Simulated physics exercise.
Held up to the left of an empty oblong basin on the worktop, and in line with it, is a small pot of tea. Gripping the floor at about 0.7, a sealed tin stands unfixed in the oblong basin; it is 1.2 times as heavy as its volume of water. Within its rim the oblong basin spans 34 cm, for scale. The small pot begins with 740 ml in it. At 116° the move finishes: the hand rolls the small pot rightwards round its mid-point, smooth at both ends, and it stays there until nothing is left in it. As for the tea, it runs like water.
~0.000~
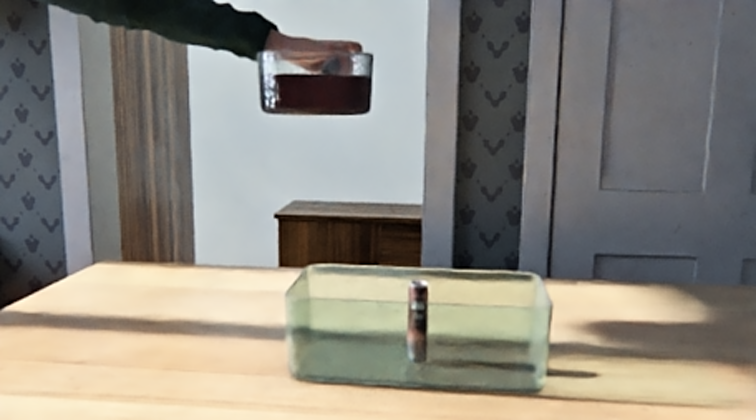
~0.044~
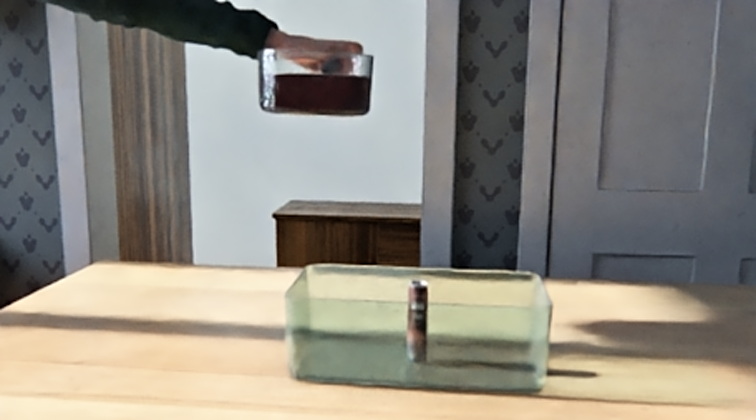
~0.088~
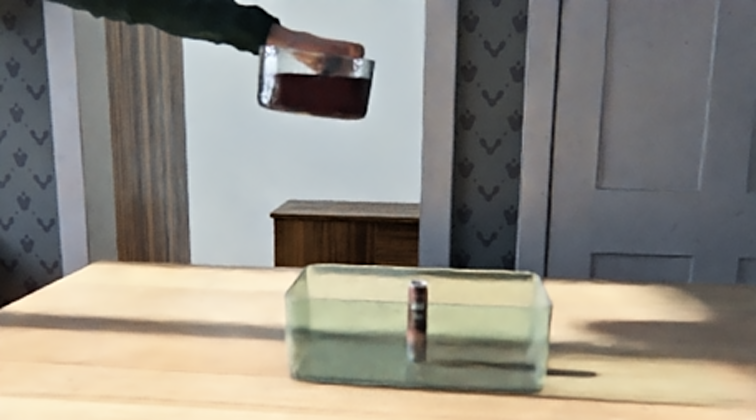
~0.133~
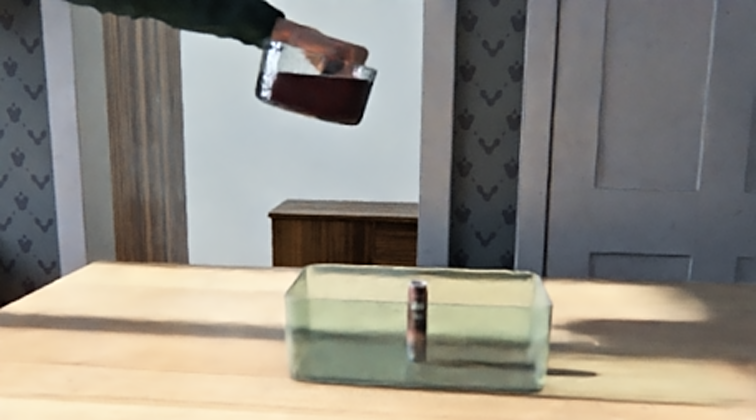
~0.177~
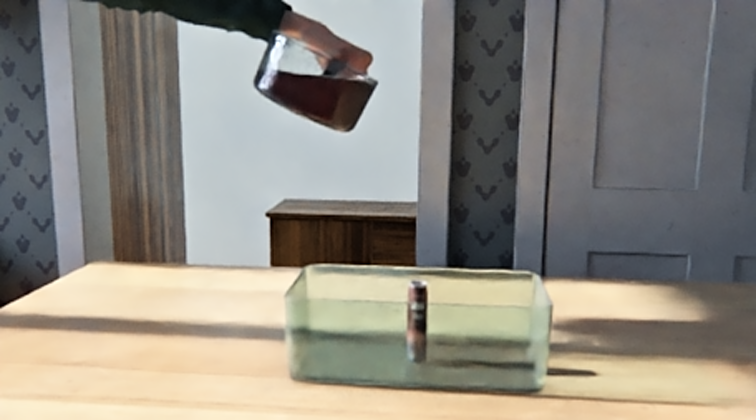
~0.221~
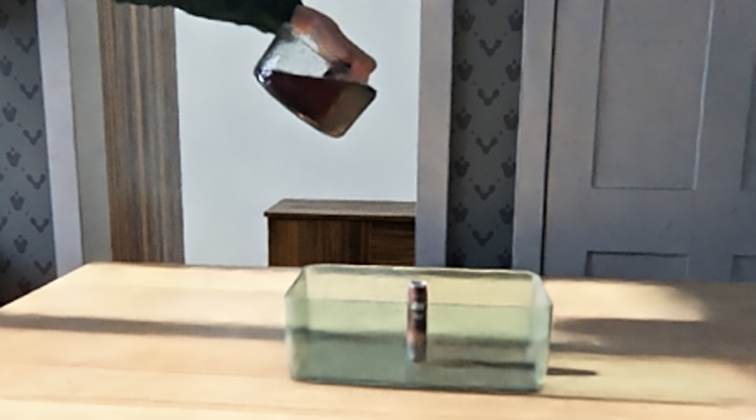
In this clip, a hand holds a small clear pot of dark tea above and to the left of an oblong glass basin with a tin standing inside, then steadily tilts the pot rightwards, the tea shifting towards its lower edge.
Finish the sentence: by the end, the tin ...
By the end, the tin has toppled.
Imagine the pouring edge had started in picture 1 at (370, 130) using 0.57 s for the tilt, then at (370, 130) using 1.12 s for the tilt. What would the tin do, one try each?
Try 1: Tipped over; try 2: Still standing.
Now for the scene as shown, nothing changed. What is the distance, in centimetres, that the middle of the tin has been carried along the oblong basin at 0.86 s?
I'd put it at around 5 centimetres.
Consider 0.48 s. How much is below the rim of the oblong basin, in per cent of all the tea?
About 6 per cent.
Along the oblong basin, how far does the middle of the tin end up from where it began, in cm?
The tin's middle ends up about 9.5 cm along the basin.
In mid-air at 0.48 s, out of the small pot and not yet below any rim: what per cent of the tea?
Some 76 per cent.
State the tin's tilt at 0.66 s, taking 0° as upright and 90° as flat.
About 5°.
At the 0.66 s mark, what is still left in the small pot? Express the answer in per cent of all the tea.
I reckon near 3 per cent still sits there.
Then, 0.48 s in, the tilt is 108° and 18 per cent is still to pour; the tin stands where it began.
Then, 0.66 s in, the tilt is 116° and 3 per cent is still to pour; the tin leans 5°.
Then, 0.86 s in, the tilt is 116° and 0 per cent is still to pour; the tin leans 29°.
Then, 1.07 s in, the tilt is 116° and 0 per cent is still to pour; the tin lies on its side.
Finally, the tin lies on its side.
